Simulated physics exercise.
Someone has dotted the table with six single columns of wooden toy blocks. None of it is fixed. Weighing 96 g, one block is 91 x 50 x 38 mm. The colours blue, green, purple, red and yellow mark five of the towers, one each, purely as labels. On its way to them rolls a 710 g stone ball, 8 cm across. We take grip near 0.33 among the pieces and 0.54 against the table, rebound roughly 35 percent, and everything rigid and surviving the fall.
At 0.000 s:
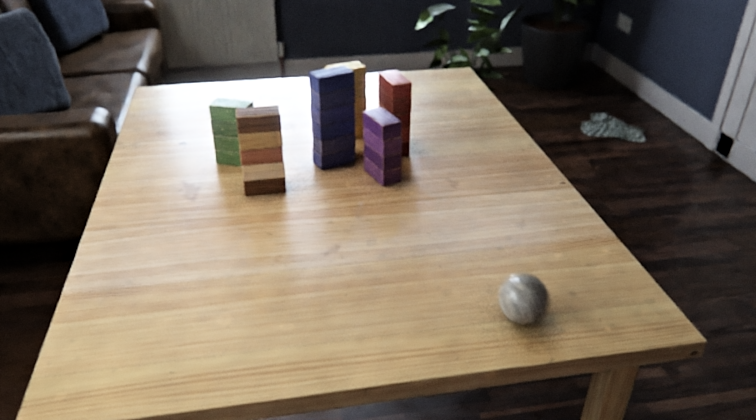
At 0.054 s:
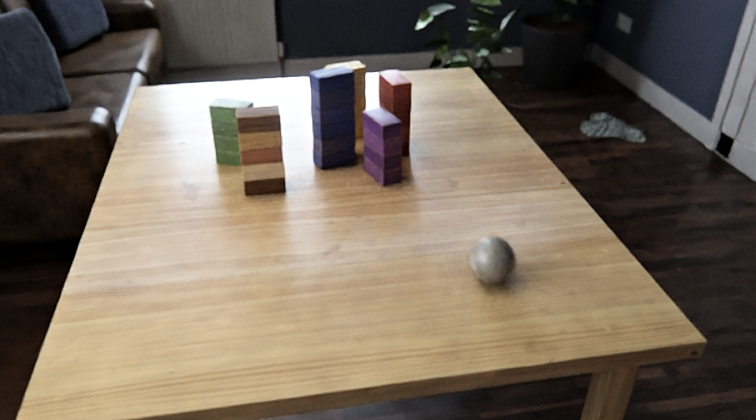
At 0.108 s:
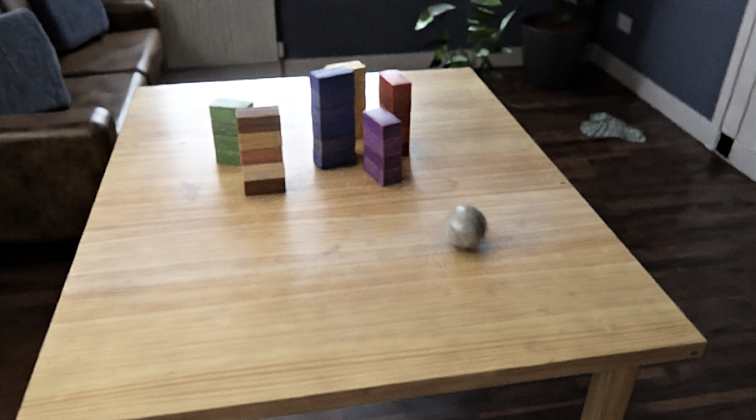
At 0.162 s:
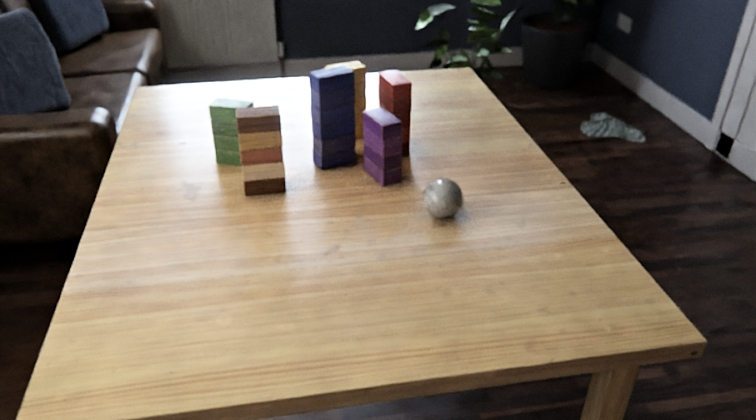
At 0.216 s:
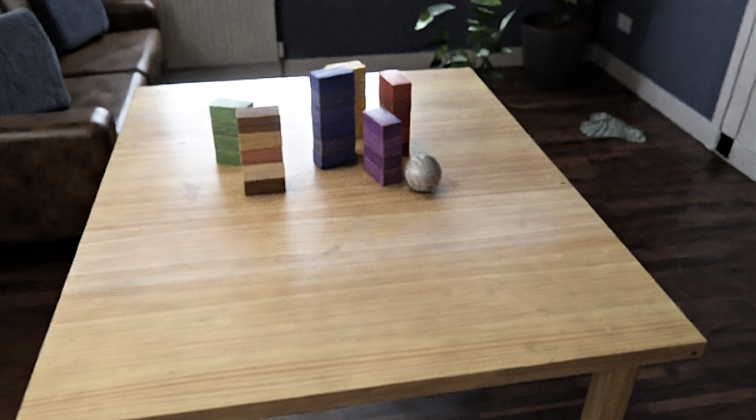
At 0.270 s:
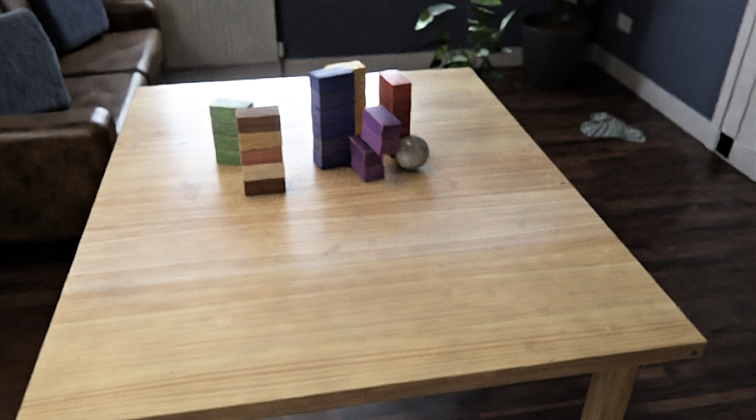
On a wooden table, a grey stone ball rolled away from the near right corner toward several stacks of coloured blocks and struck the short purple one, knocking its blocks out of line.
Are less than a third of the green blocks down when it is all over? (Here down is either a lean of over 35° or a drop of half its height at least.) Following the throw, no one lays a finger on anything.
The share down trails a third.
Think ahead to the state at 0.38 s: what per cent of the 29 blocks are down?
5 percent by then.
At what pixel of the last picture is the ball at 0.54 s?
Location: Close to (408, 103).
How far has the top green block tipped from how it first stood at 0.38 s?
I'd estimate close to 0°.
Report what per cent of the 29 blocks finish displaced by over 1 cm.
45 percent.
By 0.38 s, ball still moving; none of the 4 green blocks down (2 of 29 in all colours); top green block unmoved; top purple block tilted 40°, 12 mm lower.
By 0.54 s, ball still moving; none of the 4 green blocks down (5 of 29 in all colours); top green block unmoved; top purple block on its side.
When it is over (1.3 s), ball rolling away; none of the 4 green blocks down (6 of 29 in all colours); top green block unmoved; top red block on its side. That is 0 per cent. In pixels of the last frame, middles, top green block near (232, 110), top red block near (369, 137).
